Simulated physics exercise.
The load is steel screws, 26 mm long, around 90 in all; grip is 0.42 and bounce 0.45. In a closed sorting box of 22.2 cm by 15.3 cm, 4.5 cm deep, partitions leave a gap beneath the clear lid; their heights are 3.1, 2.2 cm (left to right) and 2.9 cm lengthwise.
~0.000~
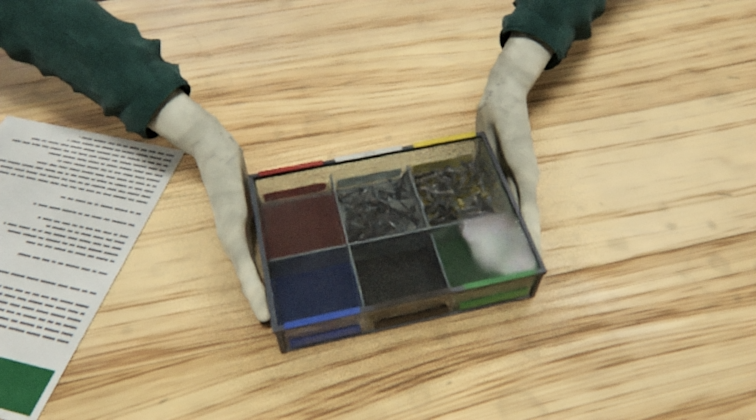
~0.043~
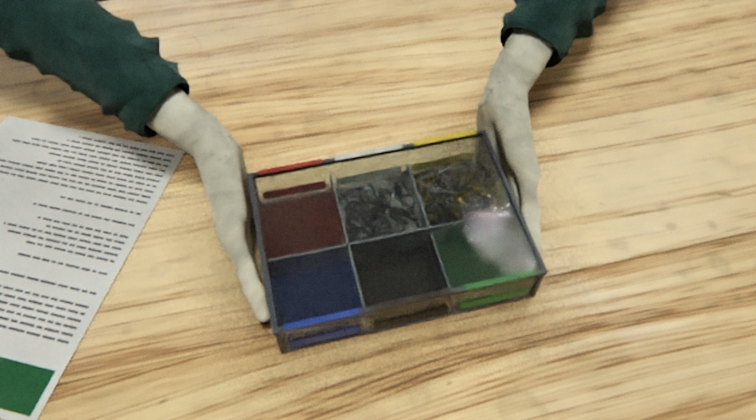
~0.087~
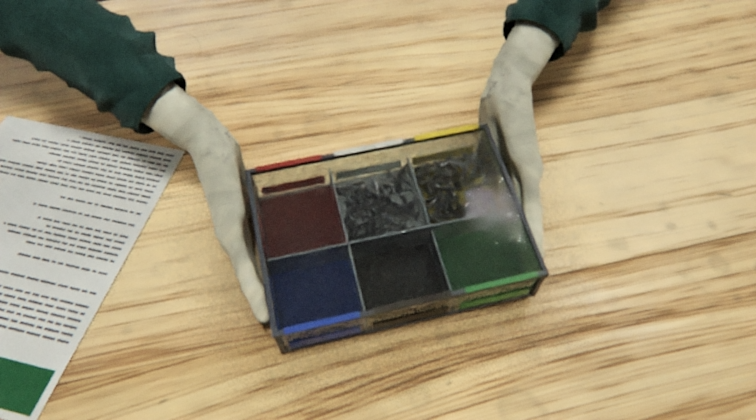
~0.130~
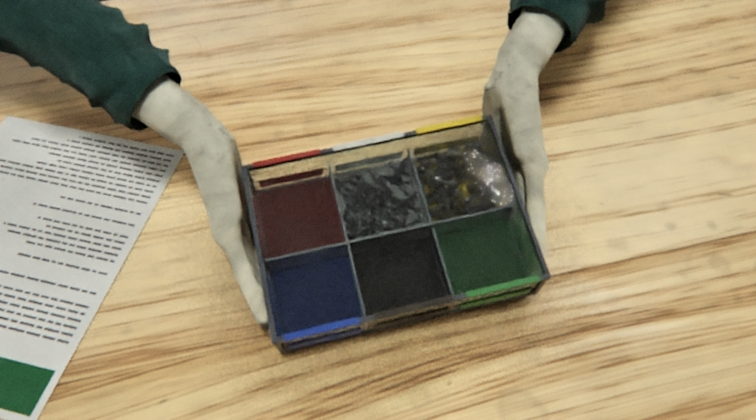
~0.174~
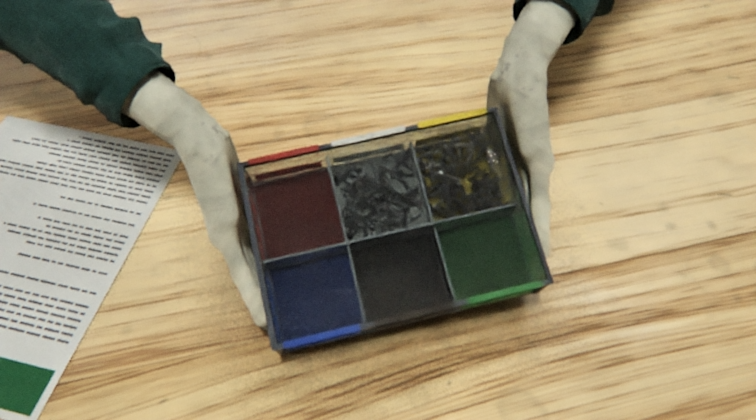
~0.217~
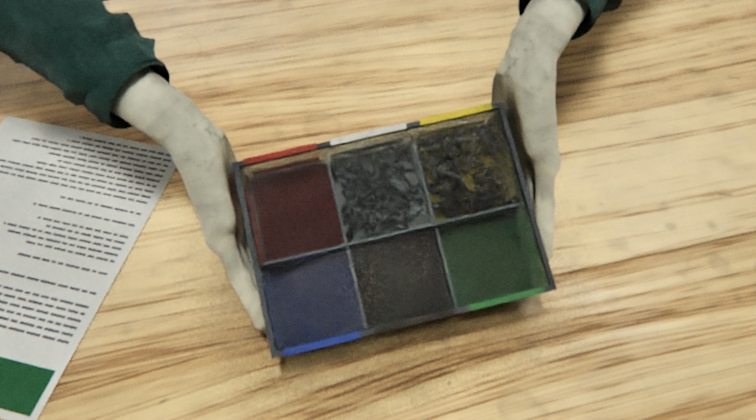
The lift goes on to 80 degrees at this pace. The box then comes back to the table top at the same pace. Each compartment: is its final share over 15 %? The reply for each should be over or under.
For red it is under, for blue it is under, for green it is under, for yellow it is over, for white it is over, for black it is over.
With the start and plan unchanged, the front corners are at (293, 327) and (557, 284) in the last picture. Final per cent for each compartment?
Final shares: Red 0%, blue 0%, green 30%, yellow 45%, white 20%, black 5%.
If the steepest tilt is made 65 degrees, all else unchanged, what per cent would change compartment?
Roughly 15 %.
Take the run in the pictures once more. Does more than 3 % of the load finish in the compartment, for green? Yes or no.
Note, green: Confirmed.
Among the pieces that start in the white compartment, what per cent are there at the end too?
Roughly 60 per cent.
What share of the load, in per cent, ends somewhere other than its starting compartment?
35 per cent, roughly.
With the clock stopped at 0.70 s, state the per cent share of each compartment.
Shares - red: 0, blue: 0, green: 5, yellow: 50, white: 35, black: 10.
Then, at 0.70 s, tilt 78 degrees; green 5 %, yellow 50 %, white 35 %, black 10 %.
Then, at 1.02 s, tilt 32 degrees; green 10 %, yellow 40 %, white 25 %, black 25 %.
After 1.44 s, tilt 0 degrees; green 10 %, yellow 40 %, white 25 %, black 25 %.
In the end, at 2.0 s, red 0 %, blue 0 %, green 10 %, yellow 40 %, white 25 %, black 25 %.
